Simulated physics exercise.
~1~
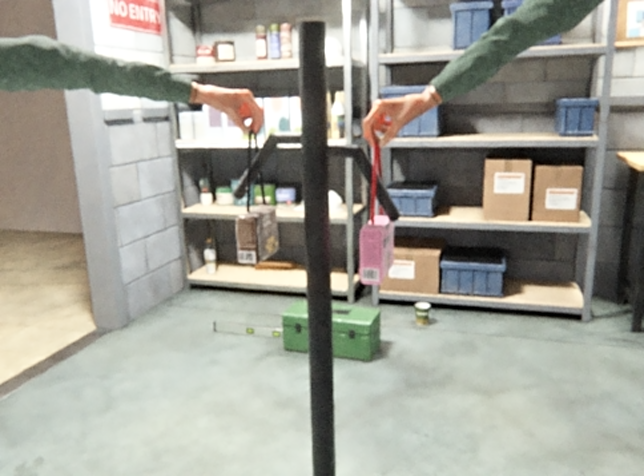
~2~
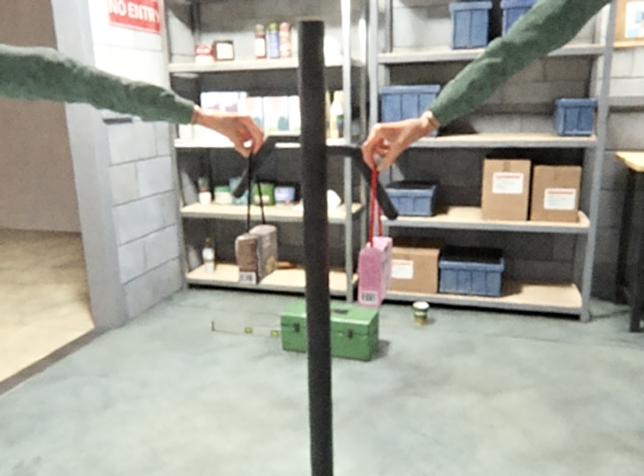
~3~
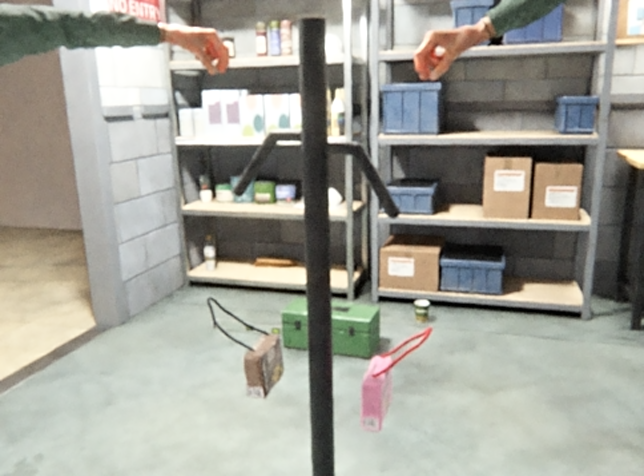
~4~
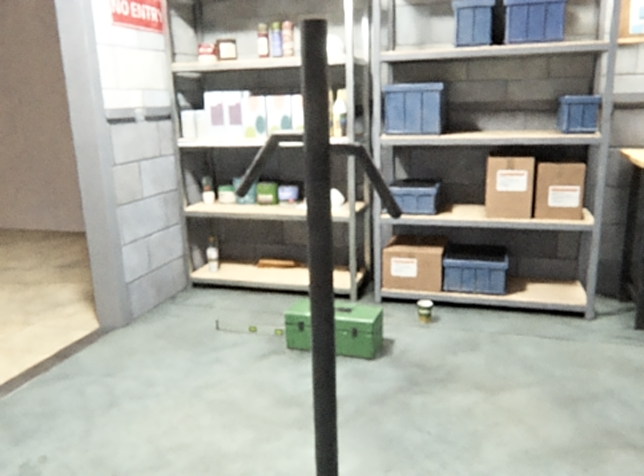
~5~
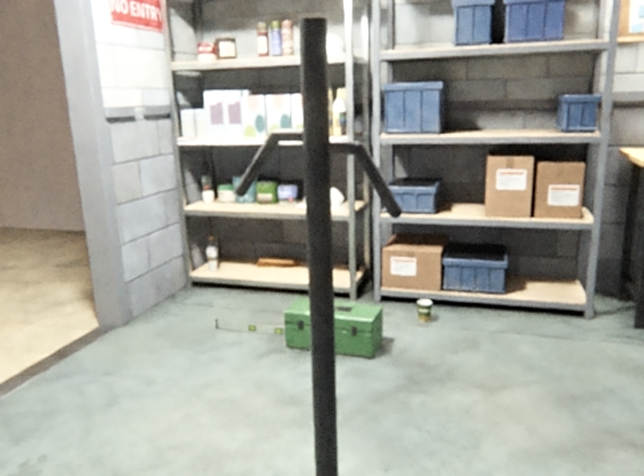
Two hands lowering a brown pouch and a pink pouch beside a black stand, letting go, and both pouches dropping from view.
